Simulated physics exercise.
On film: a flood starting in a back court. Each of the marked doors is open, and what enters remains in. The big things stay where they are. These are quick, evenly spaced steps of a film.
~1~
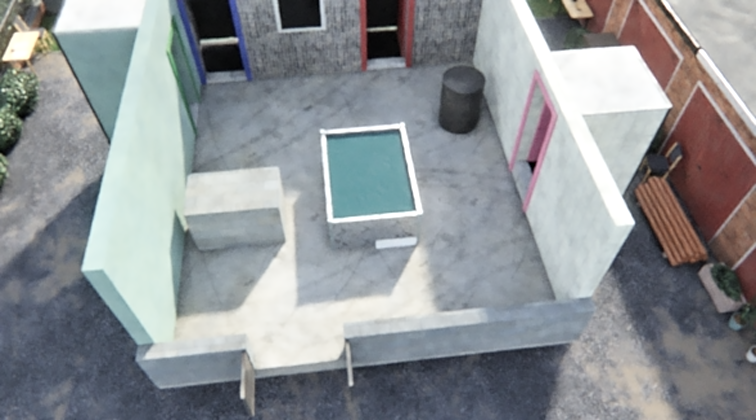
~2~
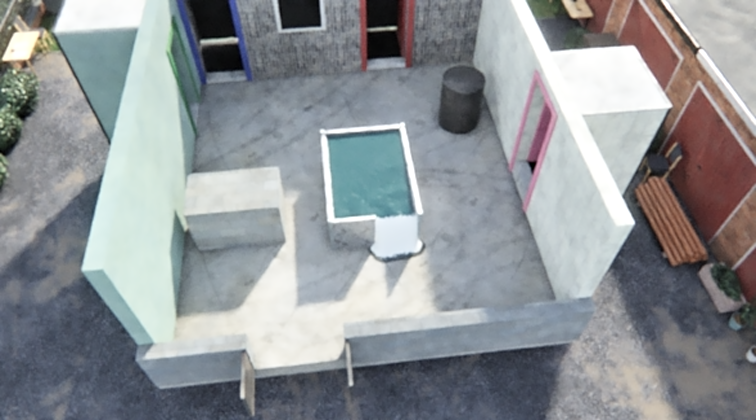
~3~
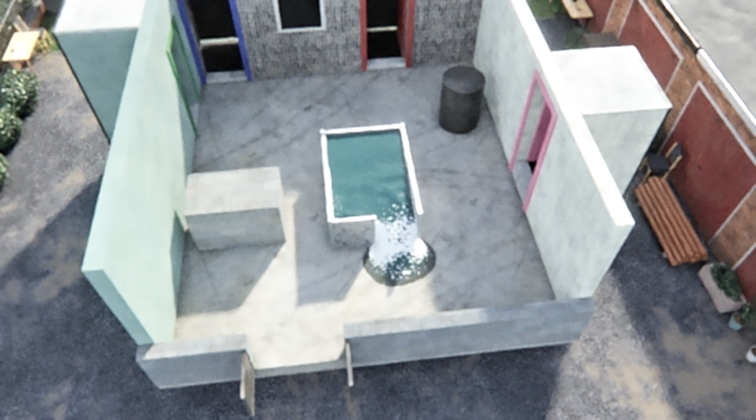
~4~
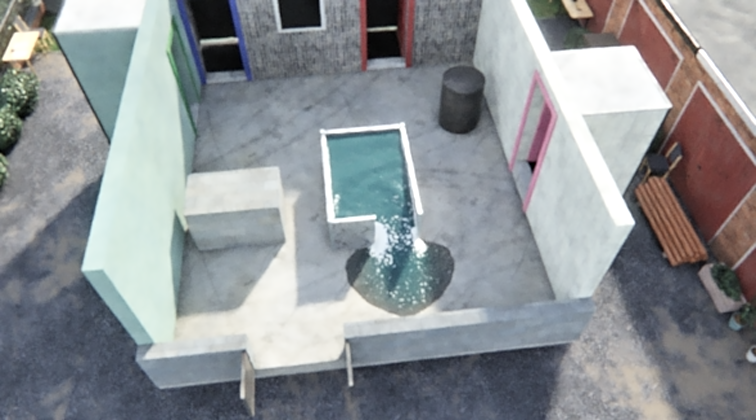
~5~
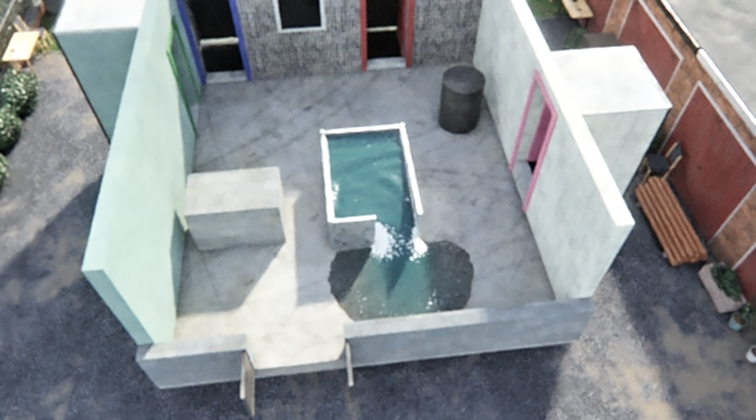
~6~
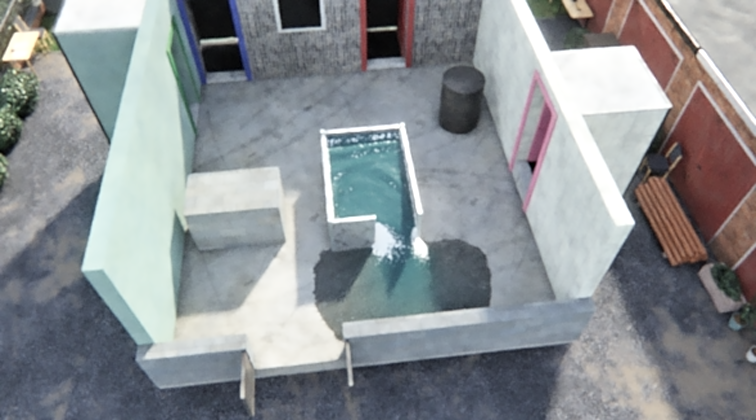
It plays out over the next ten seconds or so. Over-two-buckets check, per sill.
Pink door: Within two, red door: Within two, blue door: Within two, green door: Within two.
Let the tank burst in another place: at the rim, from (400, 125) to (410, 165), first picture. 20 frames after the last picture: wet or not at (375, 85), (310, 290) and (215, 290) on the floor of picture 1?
Submerged, untouched, untouched.
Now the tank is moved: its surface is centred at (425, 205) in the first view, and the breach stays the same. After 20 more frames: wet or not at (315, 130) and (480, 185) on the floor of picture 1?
Unflooded, then submerged.
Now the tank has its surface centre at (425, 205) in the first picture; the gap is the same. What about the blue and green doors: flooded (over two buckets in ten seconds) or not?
Blue door falls short, green door tops the mark.
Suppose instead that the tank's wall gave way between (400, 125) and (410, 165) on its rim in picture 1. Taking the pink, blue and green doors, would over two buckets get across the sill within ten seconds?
The pink door falls short, the blue door falls short, the green door tops the limit.
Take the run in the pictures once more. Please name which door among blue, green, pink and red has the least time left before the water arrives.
I choose the pink one.
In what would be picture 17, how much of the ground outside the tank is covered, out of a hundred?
20 %.
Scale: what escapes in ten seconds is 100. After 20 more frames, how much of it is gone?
I'd say about 45 per cent.
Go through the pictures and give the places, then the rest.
Still water in the tank at (369, 173), in the first picture.
The front is at (419, 250), out from the gap at (396, 231), in the second picture.
Water pours out at (396, 233) and has run to (383, 280), in the third picture.
The front is at (416, 309), out from the gap at (396, 234), in the fourth picture.
Water pours out at (396, 234) and has run to a hidden place, in the fifth picture.
The front is at a hidden place, out from the gap at (396, 233), in the sixth picture.
A moment on, water covers 15 % of the floor; the pink door not reached, the red door not reached, the blue door not reached, the green door not reached.
Next, water covers 20 % of the floor; the pink door not reached, the red door not reached, the blue door not reached, the green door not reached.
Then, water covers 45 % of the floor; the pink door wet at the sill, nothing in, the red door not reached, the blue door not reached, the green door not reached.
Later, water covers 70 % of the floor; the pink door wet at the sill, nothing in, the red door wet at the sill, nothing in, the blue door not reached, the green door wet at the sill, nothing in.
In the end, water covers 90 % of the floor; the pink door wet at the sill, nothing in, the red door wet at the sill, nothing in, the blue door wet at the sill, nothing in, the green door under two buckets in.
